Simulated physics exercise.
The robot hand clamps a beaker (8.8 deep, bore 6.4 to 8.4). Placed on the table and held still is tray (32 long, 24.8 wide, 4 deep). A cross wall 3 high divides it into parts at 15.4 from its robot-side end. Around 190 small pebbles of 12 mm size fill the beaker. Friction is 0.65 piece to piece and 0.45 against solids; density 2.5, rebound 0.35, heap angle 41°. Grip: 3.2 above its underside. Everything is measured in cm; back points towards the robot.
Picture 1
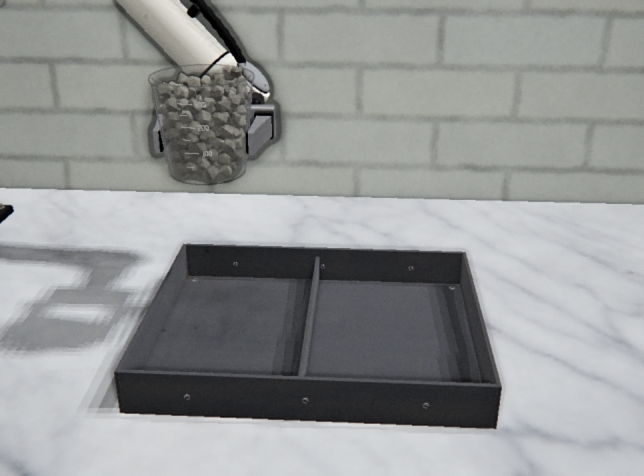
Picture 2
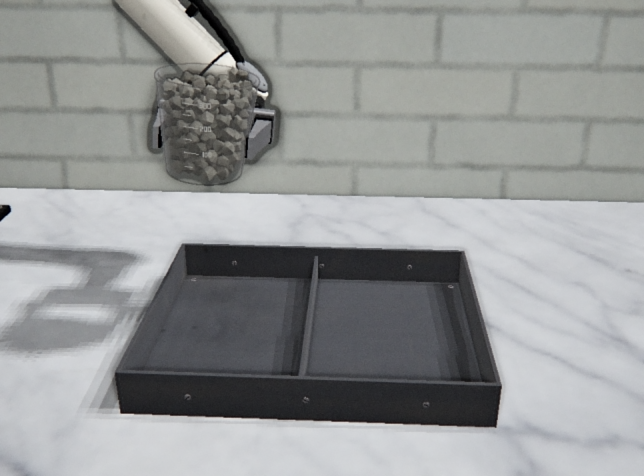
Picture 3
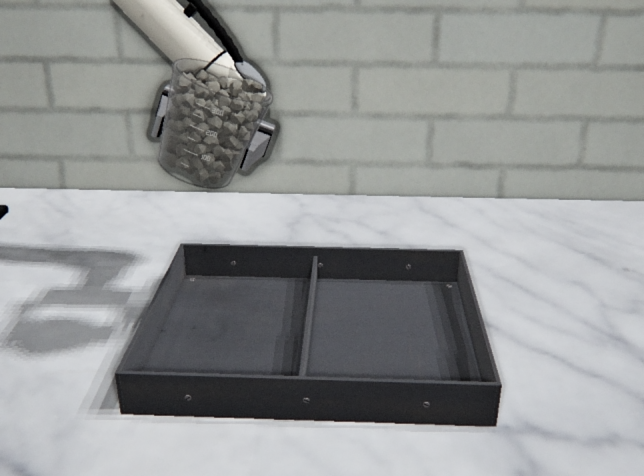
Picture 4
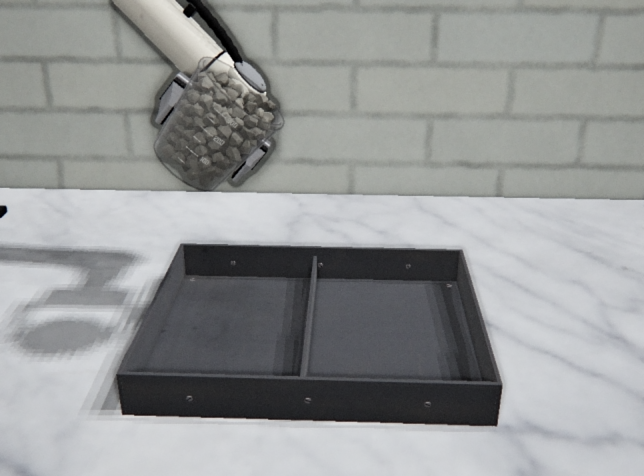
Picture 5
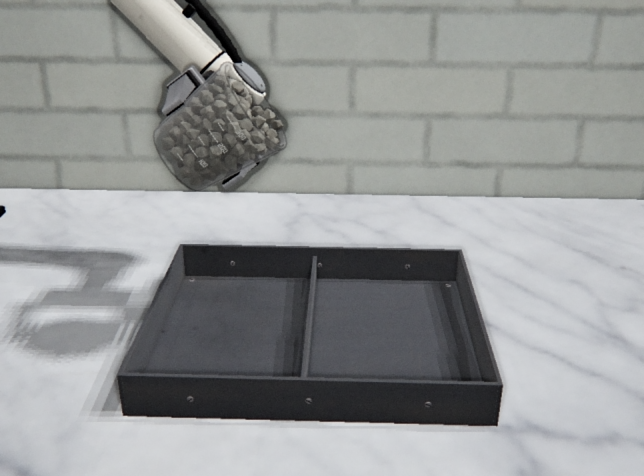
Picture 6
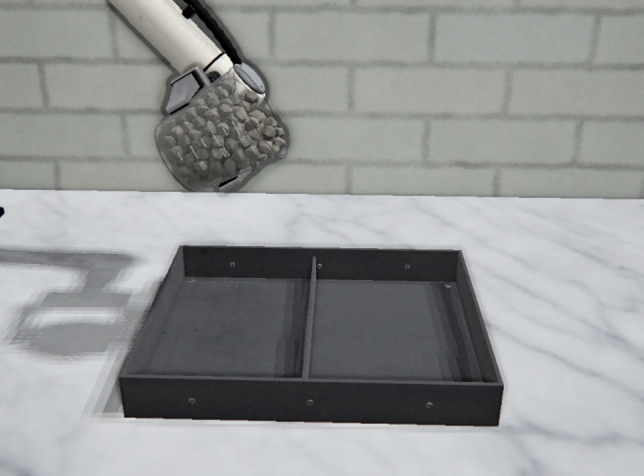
A robot hand steadily tilts a clear beaker of gray pebbles rightward above a divided black tray.
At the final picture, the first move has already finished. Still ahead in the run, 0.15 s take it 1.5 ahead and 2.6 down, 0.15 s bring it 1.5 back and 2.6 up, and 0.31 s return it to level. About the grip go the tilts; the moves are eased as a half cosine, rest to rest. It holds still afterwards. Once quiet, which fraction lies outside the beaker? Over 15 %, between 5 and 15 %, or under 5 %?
Under 5 %.
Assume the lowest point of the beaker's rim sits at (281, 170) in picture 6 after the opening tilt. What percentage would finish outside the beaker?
About 5 %.
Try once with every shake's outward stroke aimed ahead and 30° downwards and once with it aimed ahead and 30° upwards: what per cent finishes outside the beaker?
Estimates, in order: 5 % then 5 %.
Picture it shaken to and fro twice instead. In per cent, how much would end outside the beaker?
In that case, some 0 per cent.
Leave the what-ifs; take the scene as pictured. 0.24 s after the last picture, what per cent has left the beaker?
Roughly 0 percent is out.
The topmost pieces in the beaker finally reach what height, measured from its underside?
Height at rest: Approx. 9.0 cm.
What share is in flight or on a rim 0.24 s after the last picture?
Roughly 1 per cent.
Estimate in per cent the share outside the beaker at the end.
I'd guess near 2 per cent.
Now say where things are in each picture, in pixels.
The beaker middle at (205, 126), level; upper third of the load around (206, 96), from x 165 to 240, top at y 70; 190 in the beaker, in the first picture.
The beaker middle at (206, 127), tilted 6° forward; upper third of the load around (204, 97), from x 170 to 245, top at y 75, in the second picture.
The beaker middle at (209, 128), tilted 21° forward; upper third of the load around (211, 99), from x 170 to 255, top at y 80, in the third picture.
The beaker middle at (213, 131), tilted 39° forward; upper third of the load around (217, 106), from x 170 to 270, top at y 80, in the fourth picture.
The beaker middle at (216, 134), tilted 54° forward; upper third of the load around (221, 111), from x 170 to 275, top at y 80, in the fifth picture.
The beaker middle at (217, 136), tilted 60° forward; upper third of the load around (224, 115), from x 170 to 280, top at y 85; 190 in the beaker, in the sixth picture.
Then, 0.24 s on, tilted 60° forward, highest piece 25 above the table; 188 in the beaker, 2 in flight or on a rim.
Then, 0.49 s on, tilted 20° forward, highest piece 26 above the table; 188 in the beaker, 2 in the far-side part.
Then, 0.81 s on, level, highest piece 27 above the table; 188 in the beaker, 2 in the far-side part.
Then, 1.86 s on, level, highest piece 27 above the table; 188 in the beaker, 2 in the far-side part.
In the end, 188 in the beaker, 2 in the far-side part. That is 1 % outside the beaker.
